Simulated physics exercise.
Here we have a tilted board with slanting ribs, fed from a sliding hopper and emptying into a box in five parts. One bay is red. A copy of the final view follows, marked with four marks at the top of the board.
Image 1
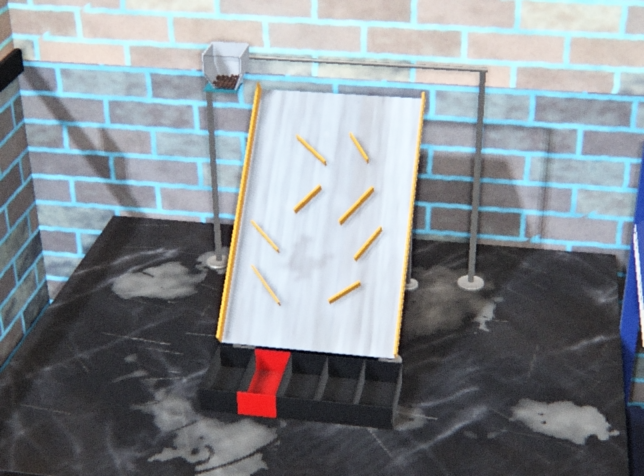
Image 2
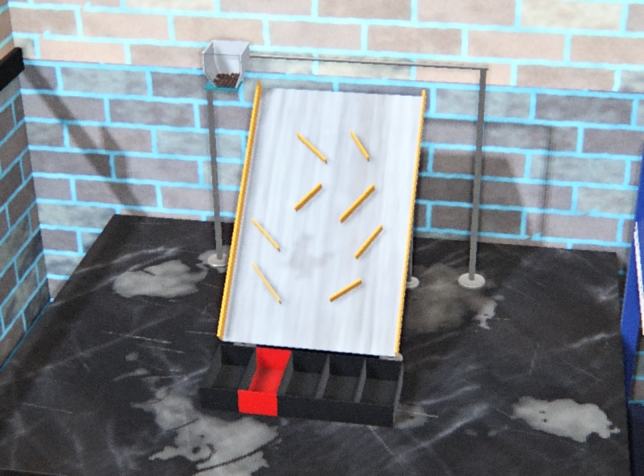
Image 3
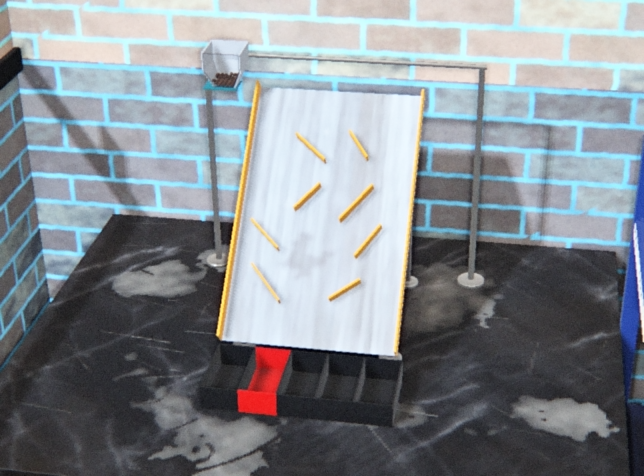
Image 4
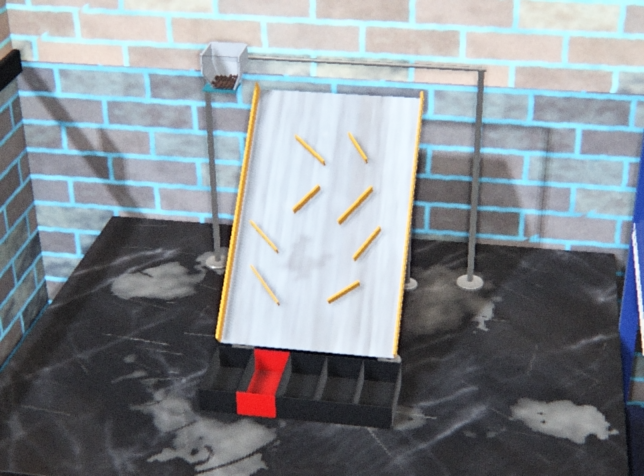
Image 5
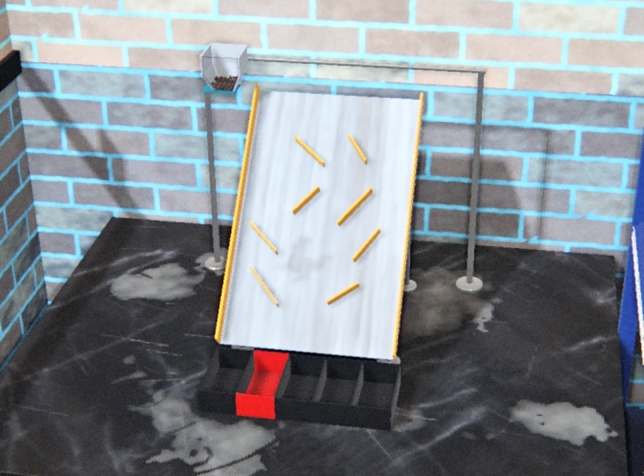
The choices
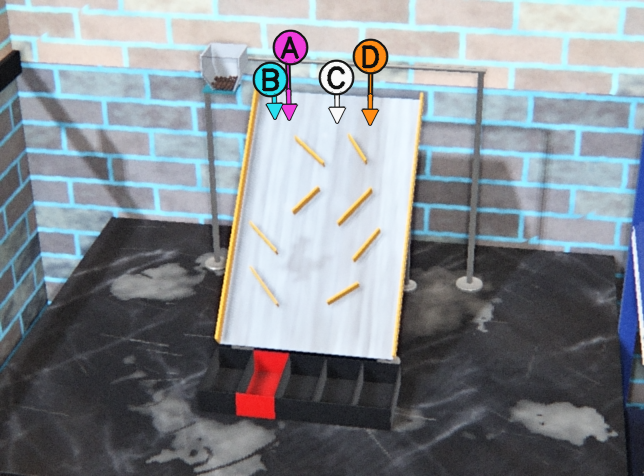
Nothing moving: a small hopper of dark berries sitting above a tilted, ribbed white board and a black box with one red bay.
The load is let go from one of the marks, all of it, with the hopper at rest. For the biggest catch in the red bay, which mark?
Choose C.
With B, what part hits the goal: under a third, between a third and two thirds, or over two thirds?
It is under a third.
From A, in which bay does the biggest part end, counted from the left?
The third from the left.
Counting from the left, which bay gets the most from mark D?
The fifth.
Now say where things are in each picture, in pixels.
Hopper at (228, 82), allspice berries, door shut, in the first frame.
Ribs (297, 133) to (325, 159), (350, 130) to (368, 157), (294, 208) to (321, 183), in the second frame.
Ribs (339, 219) to (372, 184), (251, 218) to (277, 247), (354, 255) to (381, 224), in the third frame.
Ribs (250, 265) to (277, 302), (327, 300) to (359, 281), in the fourth frame.
Red bay at (255, 405), number 2 of 5 from the left, in the fifth frame.
On the marked copy, mark A meets the board at (289, 114); mark B meets the board at (274, 113); mark C meets the board at (337, 117); mark D meets the board at (370, 119).
For mark A, a small part in the red bay, most in other bays, a small part outside the box.
For mark B, a stray few in the red bay, nearly all in other bays, a stray few outside the box.
For mark C, about a third in the red bay, about two thirds in other bays.
For mark D, a small part in the red bay, nearly all in other bays, a stray few outside the box.
